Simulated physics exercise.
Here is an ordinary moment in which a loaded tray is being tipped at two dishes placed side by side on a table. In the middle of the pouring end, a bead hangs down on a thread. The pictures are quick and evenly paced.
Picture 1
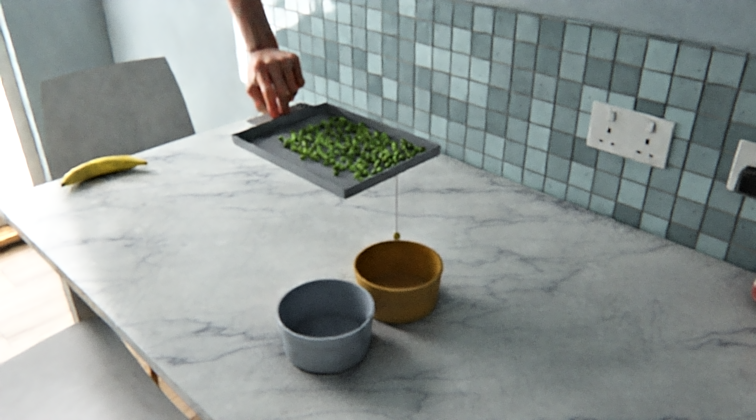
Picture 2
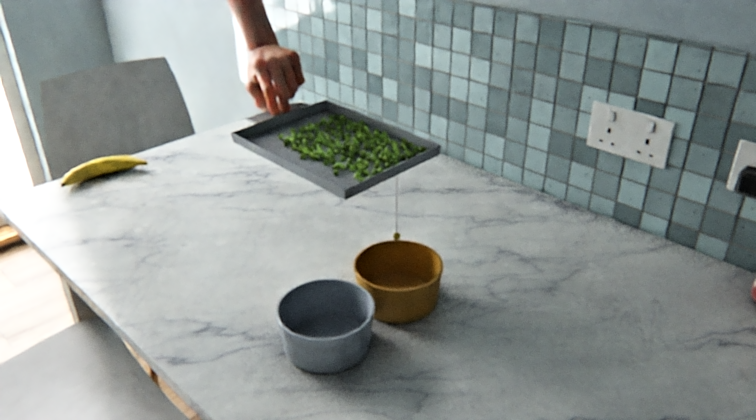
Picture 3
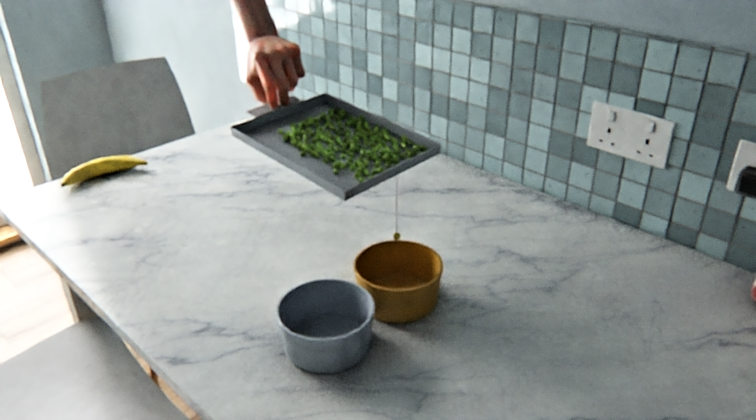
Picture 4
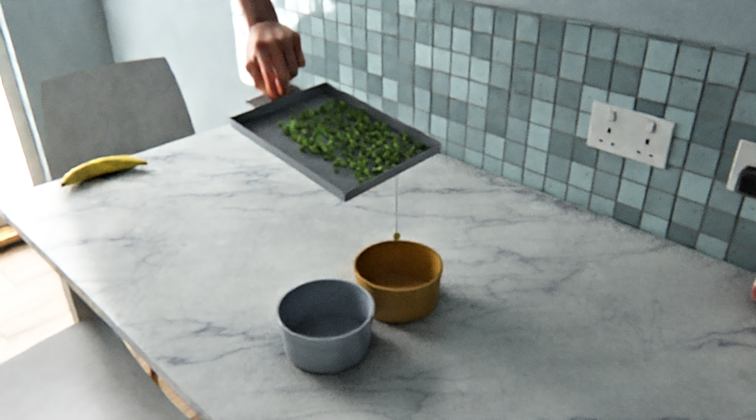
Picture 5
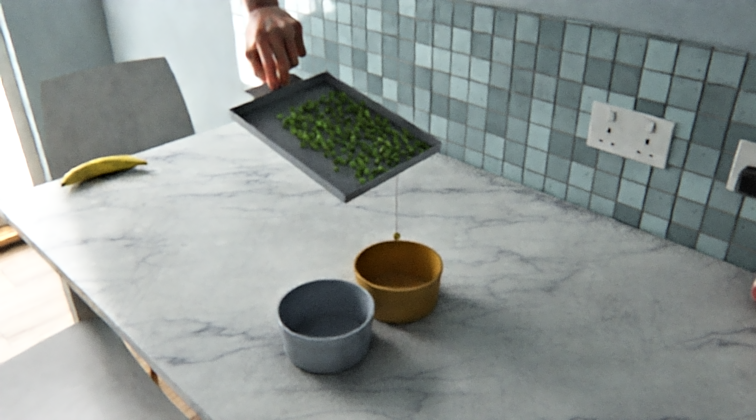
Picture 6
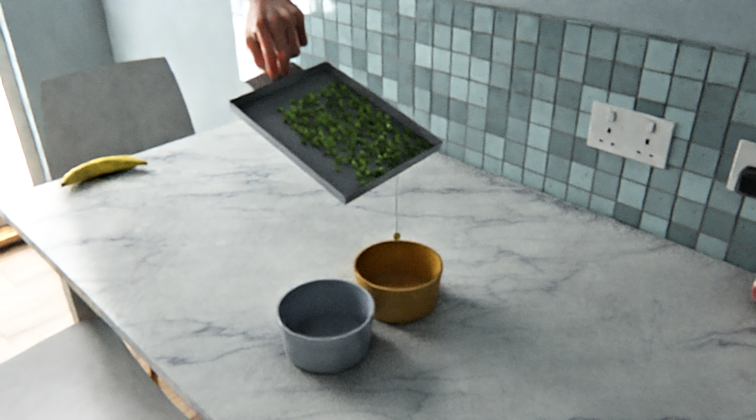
A marble-topped table beside a wall of blue-green tiles is seen from above at an angle, with the camera still. A hand holds a dark grey tray of small green pieces above a grey dish on the left and a mustard-yellow one on the right, a bead hanging by a thread, a banana further left. The hand gradually raises the tray's far end, slanting it toward its near left corner.
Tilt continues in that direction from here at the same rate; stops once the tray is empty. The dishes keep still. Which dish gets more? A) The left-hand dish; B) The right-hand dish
The answer is B.
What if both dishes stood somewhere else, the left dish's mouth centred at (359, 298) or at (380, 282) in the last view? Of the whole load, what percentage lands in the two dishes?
First case: Some 80 %; second case: Some 100 %.
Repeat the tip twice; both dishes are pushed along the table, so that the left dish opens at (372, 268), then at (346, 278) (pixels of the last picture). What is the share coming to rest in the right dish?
About 0% on the first try and 10% on the second.
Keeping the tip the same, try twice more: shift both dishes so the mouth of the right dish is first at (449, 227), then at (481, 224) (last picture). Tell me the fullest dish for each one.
Note: Try one - the dish on the left side; try two - the dish on the left side.
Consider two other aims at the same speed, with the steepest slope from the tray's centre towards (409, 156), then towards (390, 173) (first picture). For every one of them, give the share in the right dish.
It comes to about 0 per cent the first time and about 60 per cent the second.
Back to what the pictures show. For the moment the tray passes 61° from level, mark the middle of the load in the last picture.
(374, 159).
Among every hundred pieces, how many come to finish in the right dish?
That share is close to 70 %.
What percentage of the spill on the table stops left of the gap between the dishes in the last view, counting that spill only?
Roughly 70 in a hundred.
Soon, tray tipped steeply; nearly all on the tray; a stray few in the right dish; a stray few in the air.
A while on, tray tipped right over; about two thirds on the tray; a stray few in the left dish; a small part in the right dish; a stray few outside both; about a quarter in the air.
Towards the end, tray tipped past a quarter turn; a small part in the left dish; about two thirds in the right dish; about a quarter outside both.
Finally, tray tipped past a quarter turn; a small part in the left dish; about two thirds in the right dish; about a quarter outside both.
